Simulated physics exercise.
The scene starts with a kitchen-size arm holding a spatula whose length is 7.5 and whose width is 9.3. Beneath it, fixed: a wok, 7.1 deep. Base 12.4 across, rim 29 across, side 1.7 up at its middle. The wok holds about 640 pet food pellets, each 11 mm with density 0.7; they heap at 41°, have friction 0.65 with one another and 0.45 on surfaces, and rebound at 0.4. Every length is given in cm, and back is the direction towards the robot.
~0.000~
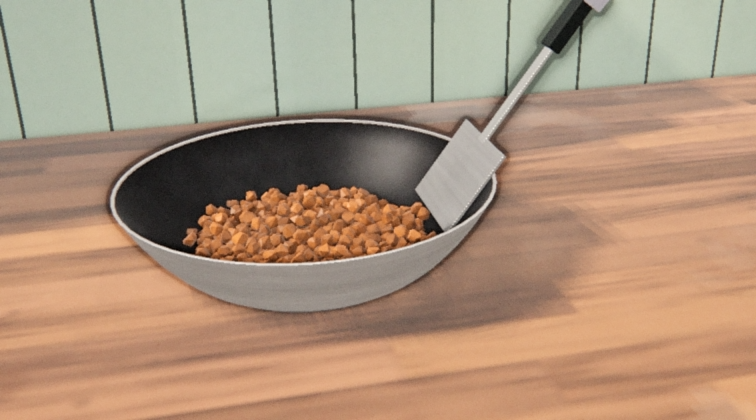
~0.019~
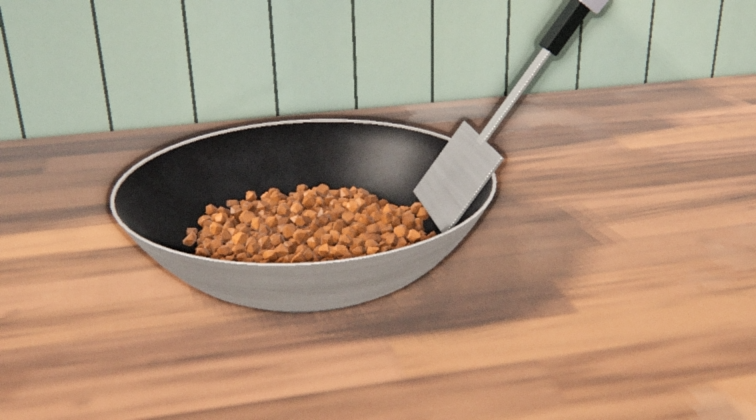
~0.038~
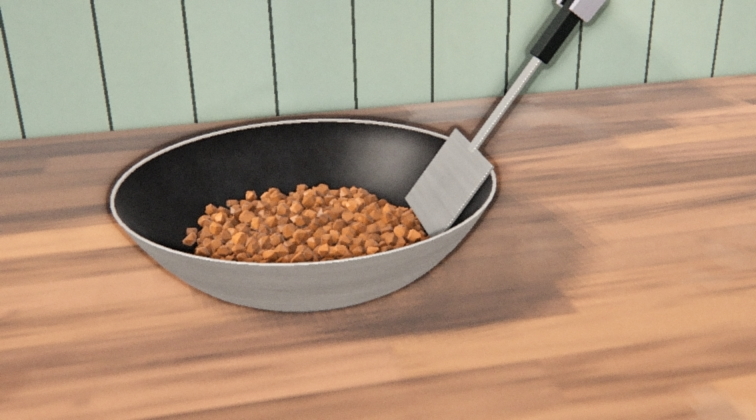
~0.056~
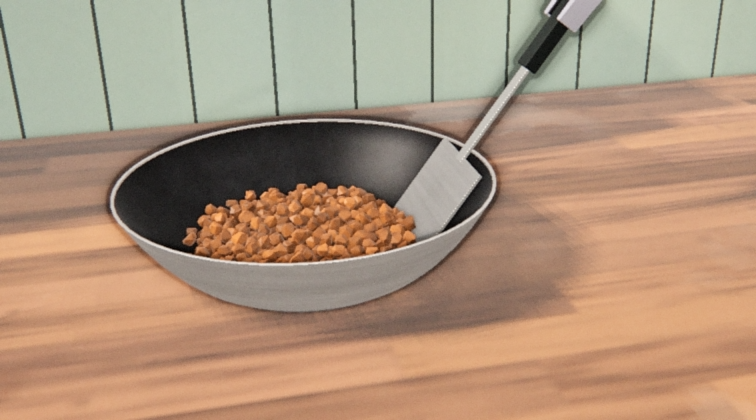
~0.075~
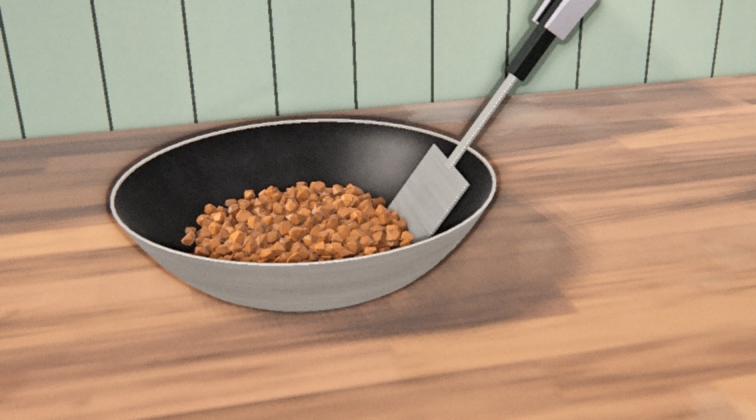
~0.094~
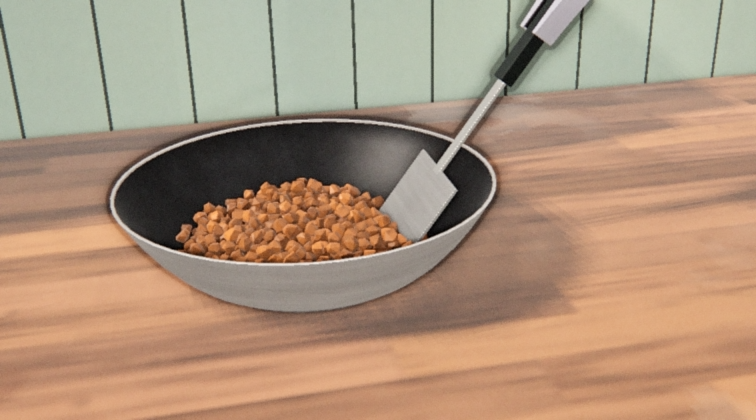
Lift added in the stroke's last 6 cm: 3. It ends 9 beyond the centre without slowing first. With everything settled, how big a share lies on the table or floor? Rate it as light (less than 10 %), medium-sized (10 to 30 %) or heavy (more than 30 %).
Rated medium-sized.
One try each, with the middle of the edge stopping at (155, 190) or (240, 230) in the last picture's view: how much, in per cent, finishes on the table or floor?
Try 1: Approx. 40 %; try 2: Approx. 0 %.
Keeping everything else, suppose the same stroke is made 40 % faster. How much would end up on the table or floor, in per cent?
Roughly 25 in a hundred.
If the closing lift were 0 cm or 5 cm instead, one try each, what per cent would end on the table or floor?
First try around 15 percent, second try around 15 percent.
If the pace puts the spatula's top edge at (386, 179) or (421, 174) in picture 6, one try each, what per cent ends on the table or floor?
Close to 40 per cent in the first try and close to 30 per cent in the second.
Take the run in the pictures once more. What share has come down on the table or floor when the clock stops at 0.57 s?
That would be near 10 per cent, give or take.
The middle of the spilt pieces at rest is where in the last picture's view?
Centre of the spill: Approx. (65, 282).
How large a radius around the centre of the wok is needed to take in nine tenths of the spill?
That distance is around 25 cm.
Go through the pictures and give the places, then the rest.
Spatula top edge at (485, 137), sloping 53°; upper third of the load around (308, 229), from x 190 to 430, top at y 190; 645 in the wok, in the first frame.
Spatula top edge at (483, 139), sloping 53°; upper third of the load around (308, 229), from x 190 to 430, top at y 190, in the second frame.
Spatula top edge at (474, 147), sloping 53°; upper third of the load around (307, 229), from x 190 to 430, top at y 190, in the third frame.
Spatula top edge at (462, 156), sloping 53°; upper third of the load around (307, 228), from x 190 to 420, top at y 190, in the fourth frame.
Spatula top edge at (451, 163), sloping 53°; upper third of the load around (305, 228), from x 190 to 420, top at y 185, in the fifth frame.
Spatula top edge at (439, 169), sloping 53°; upper third of the load around (297, 228), from x 185 to 420, top at y 185; 645 in the wok, in the sixth frame.
After 0.21 s, sloping 53°, highest piece 6 above the table; 645 in the wok.
After 0.32 s, sloping 53°, highest piece 8 above the table; 645 in the wok.
After 0.57 s, sloping 53°, highest piece 9 above the table; 543 in the wok, 76 on the table or floor, 26 on the blade or in flight.
After 1.62 s, sloping 53°, highest piece 8 above the table; 540 in the wok, 105 on the table or floor.
At rest, 540 in the wok, 105 on the table or floor. That is 16 % on the table or floor.
